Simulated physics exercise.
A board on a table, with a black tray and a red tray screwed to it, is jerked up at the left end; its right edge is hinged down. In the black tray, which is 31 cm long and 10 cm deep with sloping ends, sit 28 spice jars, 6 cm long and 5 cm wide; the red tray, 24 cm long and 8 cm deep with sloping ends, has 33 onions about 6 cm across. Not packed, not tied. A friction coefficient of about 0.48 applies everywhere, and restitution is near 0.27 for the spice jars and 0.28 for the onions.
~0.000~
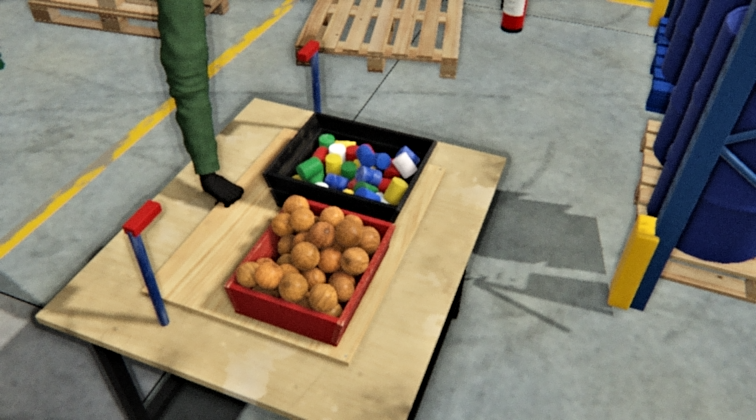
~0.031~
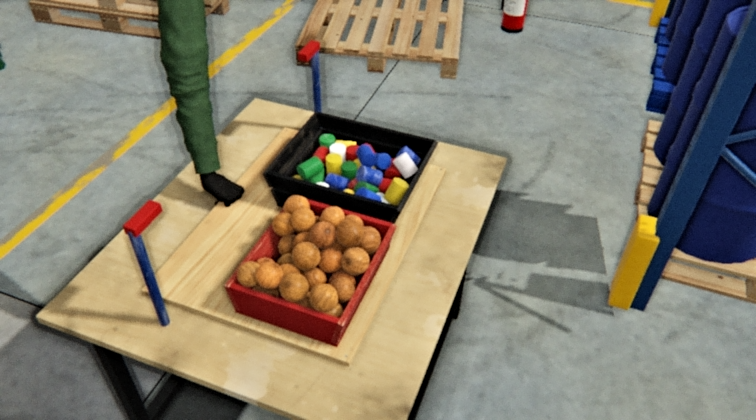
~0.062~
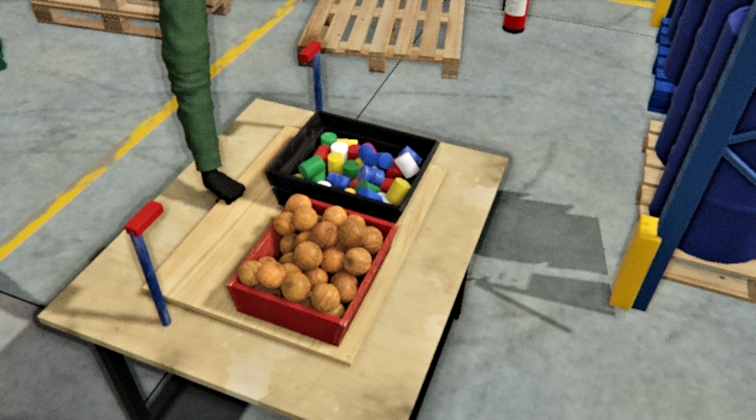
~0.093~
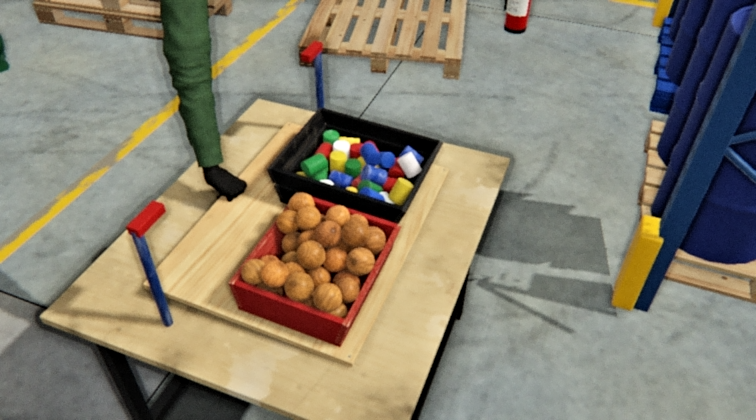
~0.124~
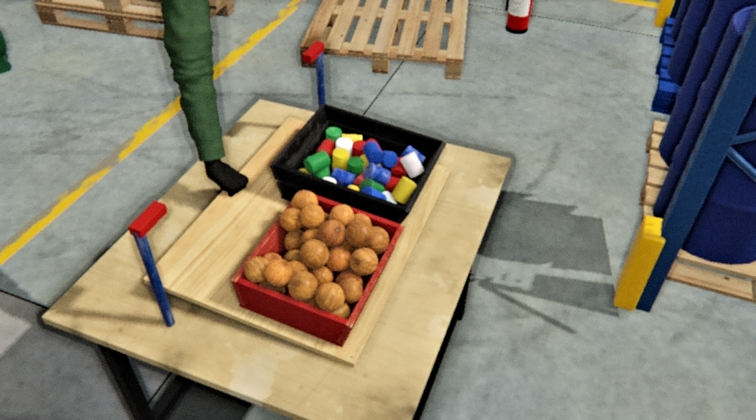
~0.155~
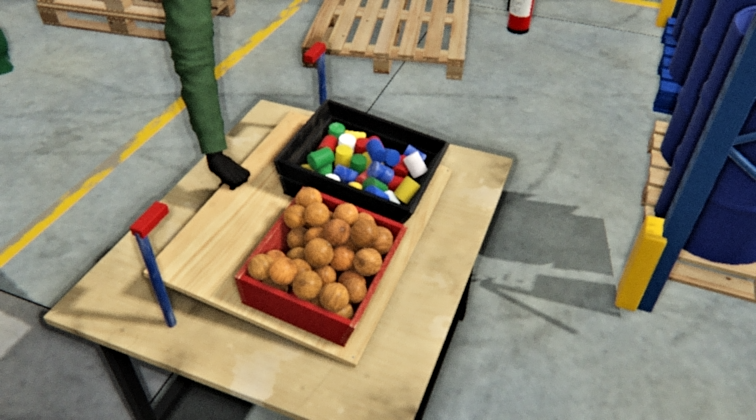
In a warehouse with a grey concrete floor, yellow lines, wooden pallets and blue drums on a rack at right, a wooden table is seen from above at an angle. On a board sit a black tray of colourful small jars and, nearer, a red tray of round brown onions, beside a green-sleeved, black-gloved arm. The board's left side rises slowly into a slight tilt, trays and all, as the camera pans a little.
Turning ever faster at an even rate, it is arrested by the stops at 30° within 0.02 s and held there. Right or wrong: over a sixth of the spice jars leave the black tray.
Wrong, under a sixth leave it.
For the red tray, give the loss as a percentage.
Red tray 30 per cent.
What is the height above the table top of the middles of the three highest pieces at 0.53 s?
About 26 cm up.
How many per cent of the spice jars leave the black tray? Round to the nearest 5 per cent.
I'd put it at around 0 percent of them.
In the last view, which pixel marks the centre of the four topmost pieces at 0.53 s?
Mean position: Close to (391, 136) in the last view.
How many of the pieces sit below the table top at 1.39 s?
Around 8, roughly.
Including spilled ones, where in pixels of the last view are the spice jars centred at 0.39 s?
Near (391, 149).
After 0.29 s, the lift is arrested.
After 0.39 s, tilt 30°; 0 of 28 out of the black tray and 0 of 33 out of the red tray.
After 0.53 s, tilt 30°; 0 of 28 out of the black tray and 3 of 33 out of the red tray.
After 0.79 s, tilt 30°; 0 of 28 out of the black tray and 10 of 33 out of the red tray.
Final count (at 1.39 s), 0 of 28 out of the black tray and 10 of 33 out of the red tray. Asked share, 0 of 28, 0 per cent.
